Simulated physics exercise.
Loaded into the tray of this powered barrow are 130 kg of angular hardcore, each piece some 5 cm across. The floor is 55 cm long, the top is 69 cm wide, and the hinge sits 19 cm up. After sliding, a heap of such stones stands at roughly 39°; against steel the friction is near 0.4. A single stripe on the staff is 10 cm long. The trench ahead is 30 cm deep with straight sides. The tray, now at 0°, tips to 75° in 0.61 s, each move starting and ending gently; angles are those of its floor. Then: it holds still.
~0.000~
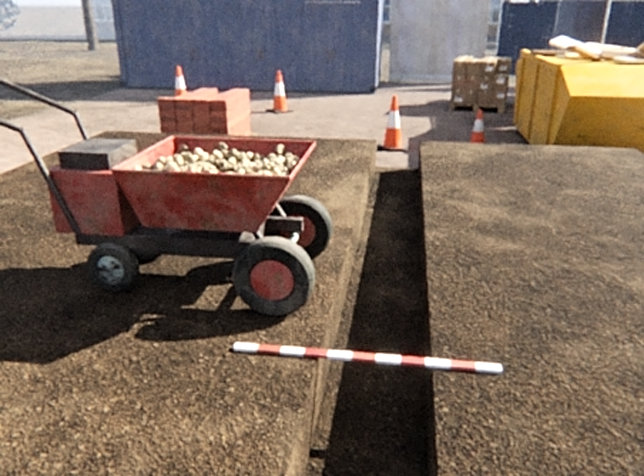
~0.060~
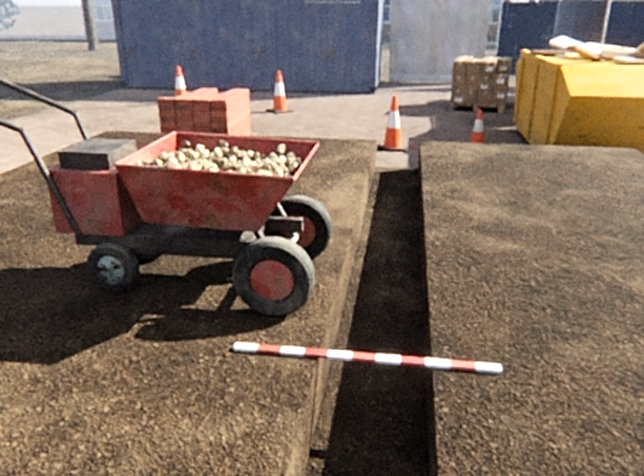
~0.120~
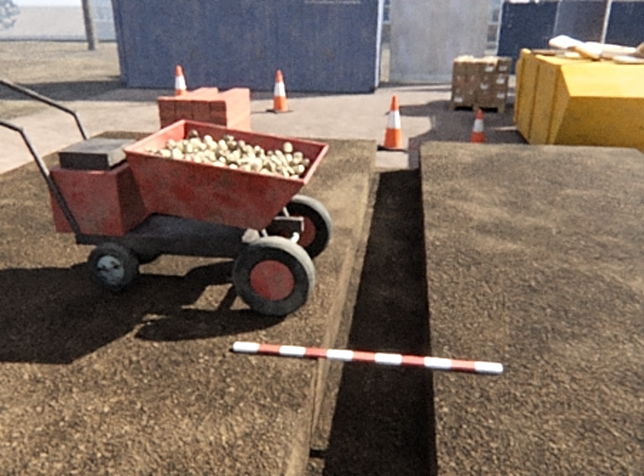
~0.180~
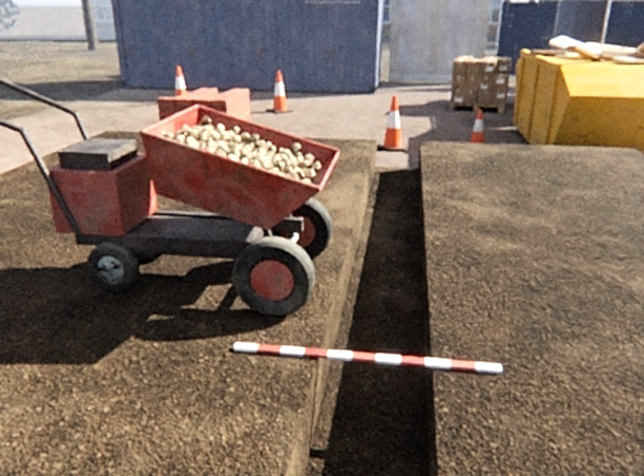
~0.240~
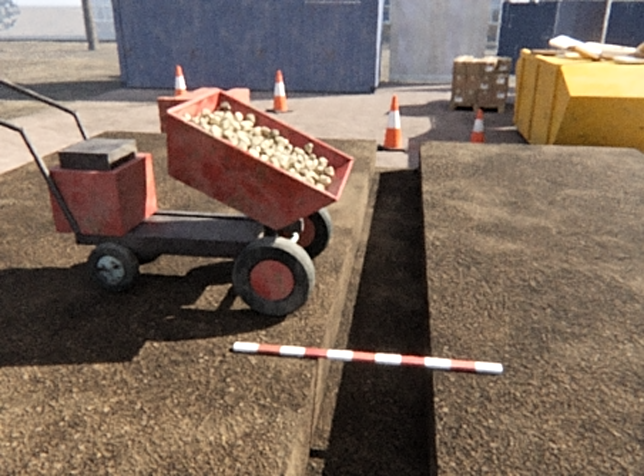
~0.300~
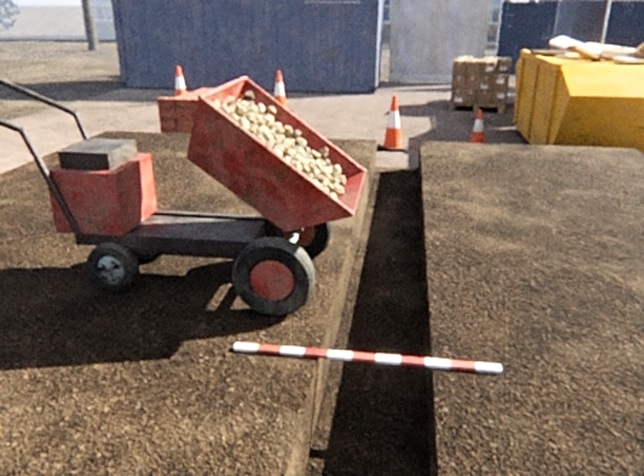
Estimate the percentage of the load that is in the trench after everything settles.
Roughly 45 per cent of the load.
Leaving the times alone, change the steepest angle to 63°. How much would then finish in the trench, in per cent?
Then about 25 per cent.
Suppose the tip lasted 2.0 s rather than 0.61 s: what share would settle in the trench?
In that case, around 80%.
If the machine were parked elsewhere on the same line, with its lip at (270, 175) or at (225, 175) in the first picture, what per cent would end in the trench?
That gives roughly 60 per cent and roughly 90 per cent.
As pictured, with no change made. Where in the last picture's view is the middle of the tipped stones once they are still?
I'd put it close to (435, 291).
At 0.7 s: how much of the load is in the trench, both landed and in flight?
By that point it's something like 15 in a hundred.
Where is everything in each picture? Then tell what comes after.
The first frame shows lip at (290, 178), floor tilted 0°, highest stones at (223, 154).
The second frame shows lip at (294, 179), floor tilted 2°, highest stones at (207, 153); the stones move at 0.5 m/s on average.
In the third frame, the tray is at 8°, its lip at (305, 183); the top of the load is at (202, 144); the stones move at 1.0 m/s on average.
In the fourth frame, the tray is at 16°, its lip at (320, 189); the top of the load is at (199, 130); the stones move at 1.3 m/s on average.
The fifth frame shows lip at (337, 200), floor tilted 26°, highest stones at (219, 116); the stones move at 1.6 m/s on average.
The sixth frame shows lip at (353, 215), floor tilted 37°, highest stones at (238, 104); the stones move at 1.7 m/s on average.
After 0.5 s the floor is at 64°; 100 % in the tray; the foremost stones are at (369, 219).
After 0.7 s the floor is at 75°; 71 % in the tray, 15 % in the trench, 13 % past the trench; the foremost stones are at (457, 299).
After 1.1 s the floor is at 75°; 20 % in the tray, 30 % in the trench, 49 % past the trench; the foremost stones are at (640, 323).
After 3.0 s the floor is at 75°; 7 % in the tray, 45 % in the trench, 48 % past the trench; the foremost stones are past the picture's edge.
